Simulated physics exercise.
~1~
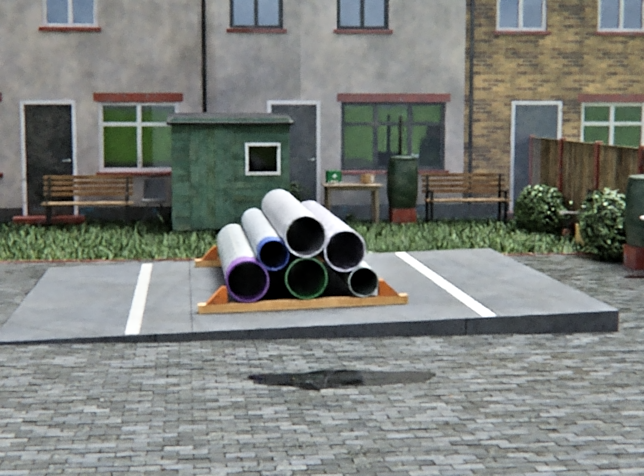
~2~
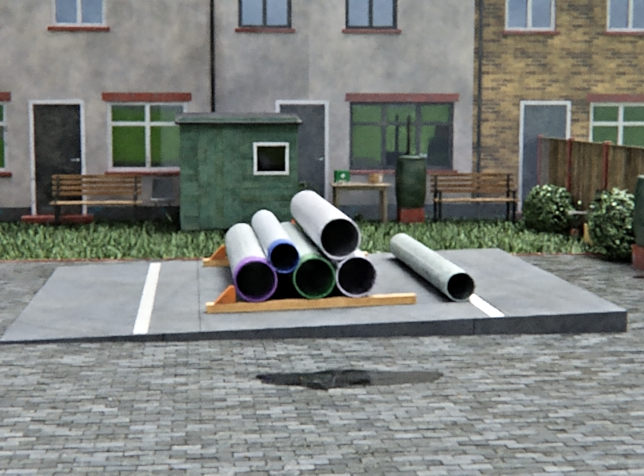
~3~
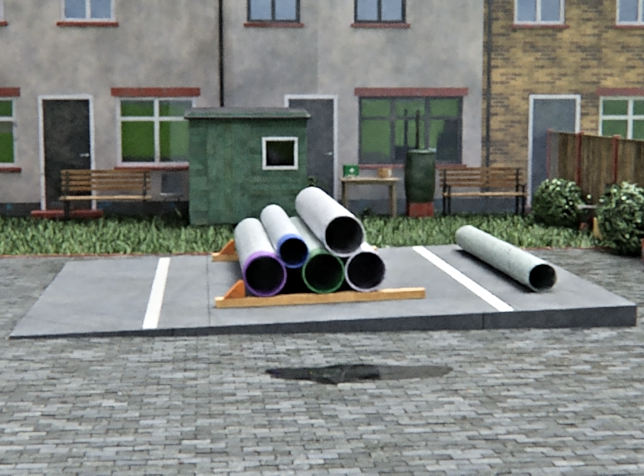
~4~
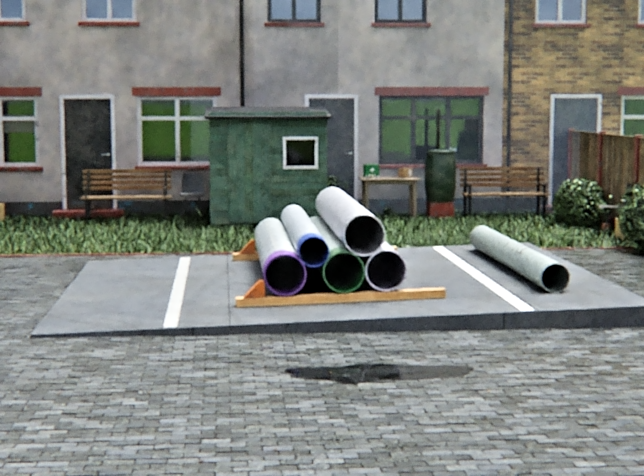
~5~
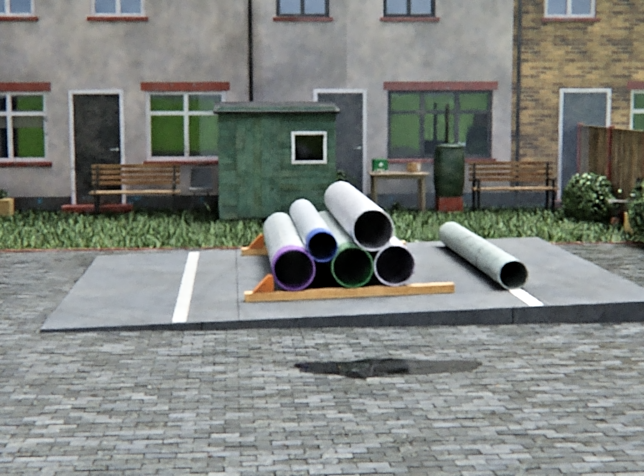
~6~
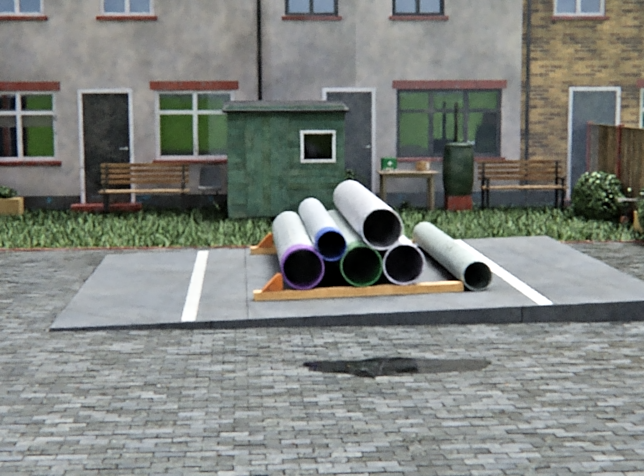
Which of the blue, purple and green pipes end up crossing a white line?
None of them do. The blue, purple and green pipes all stay in the stack, short of the white lines.
The video shows pipes stacked on wooden bearers on a concrete pad outside terraced houses. The right chock is gone as a plain grey pipe rolls right over the white line, then rolls back left to beside the stack, where the blue, purple and green pipes remain.
